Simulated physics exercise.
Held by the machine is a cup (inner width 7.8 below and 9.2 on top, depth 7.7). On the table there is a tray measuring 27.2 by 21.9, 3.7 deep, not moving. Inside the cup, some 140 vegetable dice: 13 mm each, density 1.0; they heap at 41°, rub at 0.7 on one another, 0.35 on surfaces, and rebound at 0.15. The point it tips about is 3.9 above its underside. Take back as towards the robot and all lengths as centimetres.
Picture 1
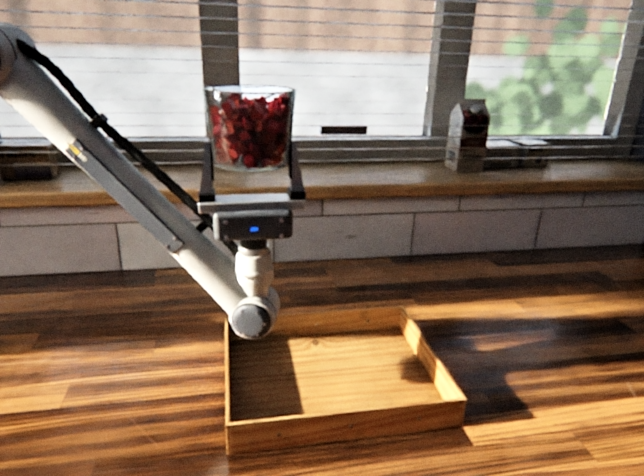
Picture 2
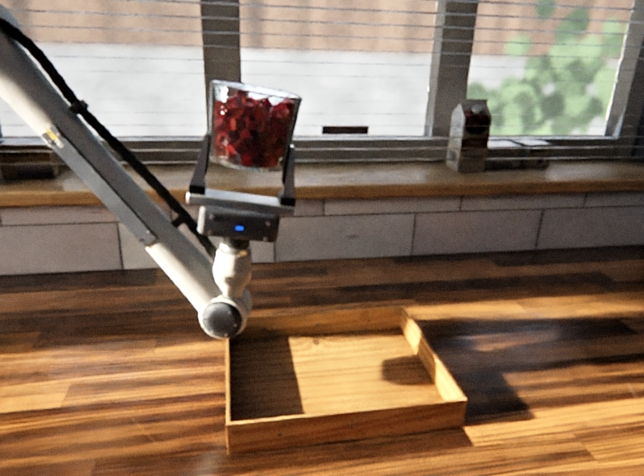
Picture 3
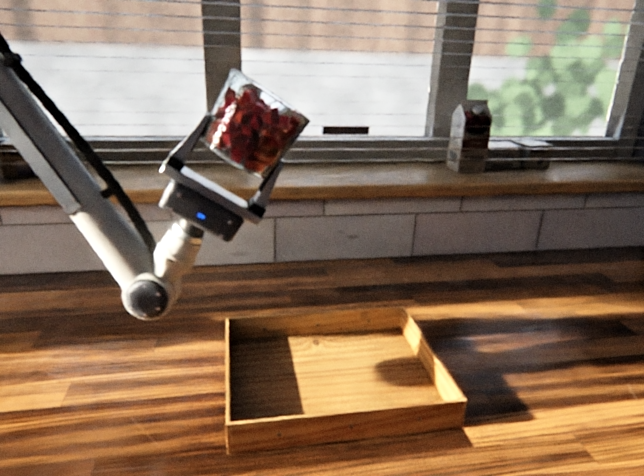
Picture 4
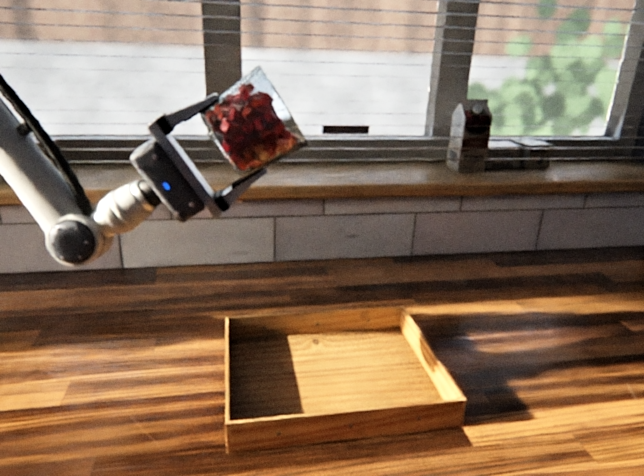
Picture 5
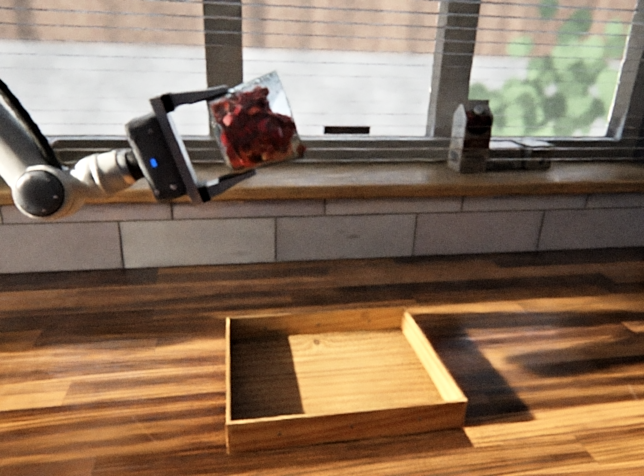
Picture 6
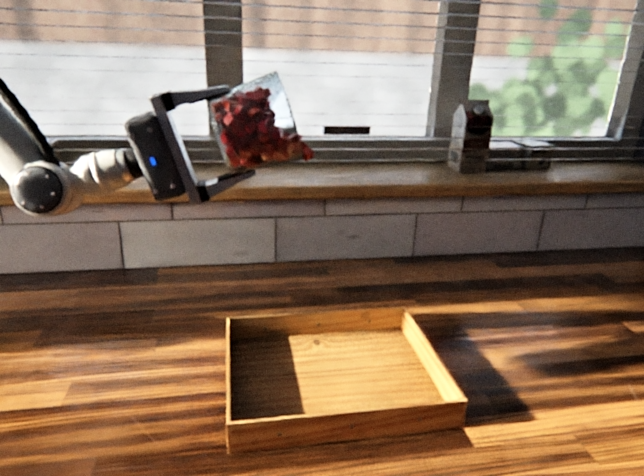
A robotic arm tilts a clear cup of red pieces steeply rightward above a wooden tray.
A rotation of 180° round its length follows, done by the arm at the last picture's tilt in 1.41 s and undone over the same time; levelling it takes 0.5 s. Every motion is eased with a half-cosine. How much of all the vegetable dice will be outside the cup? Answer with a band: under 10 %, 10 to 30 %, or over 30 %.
Between 10 and 30 %.
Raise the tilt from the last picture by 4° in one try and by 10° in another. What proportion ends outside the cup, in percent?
Estimates: Close to 25 % and 50 %.
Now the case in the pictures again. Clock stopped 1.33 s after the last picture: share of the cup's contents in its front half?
Roughly 40 per cent.
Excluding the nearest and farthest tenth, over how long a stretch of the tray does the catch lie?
Around 10 cm.
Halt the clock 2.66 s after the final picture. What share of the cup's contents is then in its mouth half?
I reckon roughly 40 per cent.
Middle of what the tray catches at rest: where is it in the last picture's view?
Centre point: Close to (338, 366).
Then, 1.33 s later, tipped 73°, highest piece 38 above the table; 127 in the cup, 11 in the tray, 3 in flight or on a rim.
Then, 2.66 s later, tipped 73°, highest piece 37 above the table; 116 in the cup, 25 in the tray.
Then, 3.52 s later, upright, highest piece 38 above the table; 116 in the cup, 25 in the tray.
Then, 4.22 s later, upright, highest piece 38 above the table; 116 in the cup, 25 in the tray.
At rest, 116 in the cup, 25 in the tray. That is 18 % outside the cup.
